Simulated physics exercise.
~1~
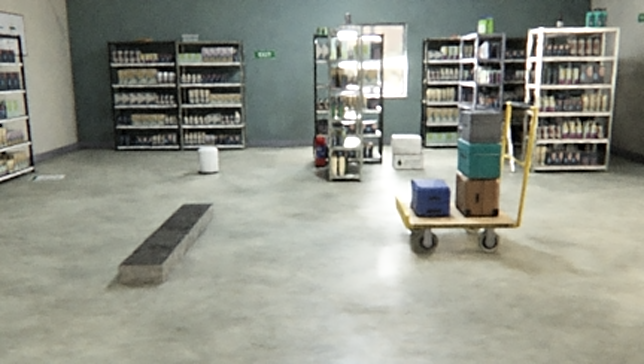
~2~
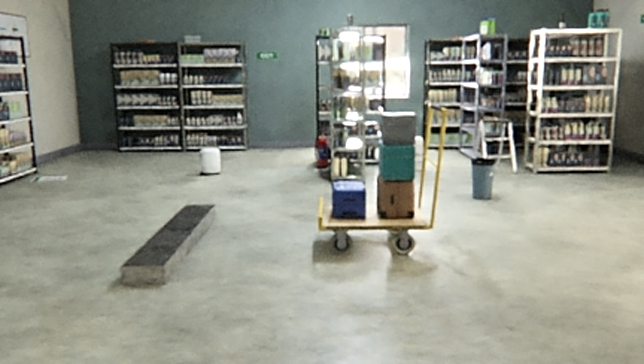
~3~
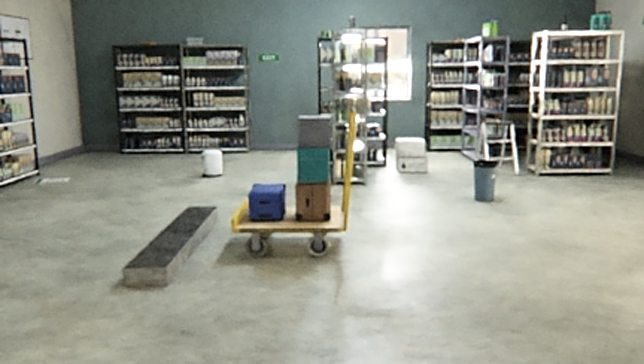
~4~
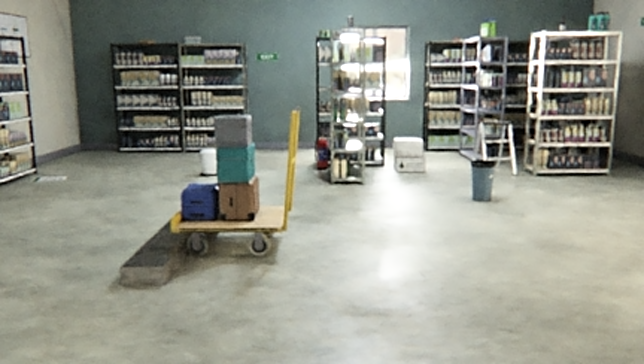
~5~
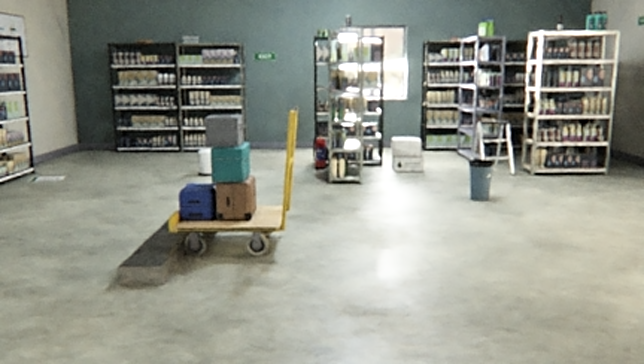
In a storeroom with a smooth grey floor and shelves of bottles along a dark green wall, a yellow-handled trolley stands to the right, carrying a blue case beside a brown case with a teal box and a grey box stacked on top. With nobody pushing it, the trolley rolls left across the floor toward a long, low kerb. It reaches the kerb and stops there. The teal and grey boxes shift slightly forward, toward the left, on the brown case. The trolley stays against the kerb, with all four pieces still aboard and the stack a little uneven.
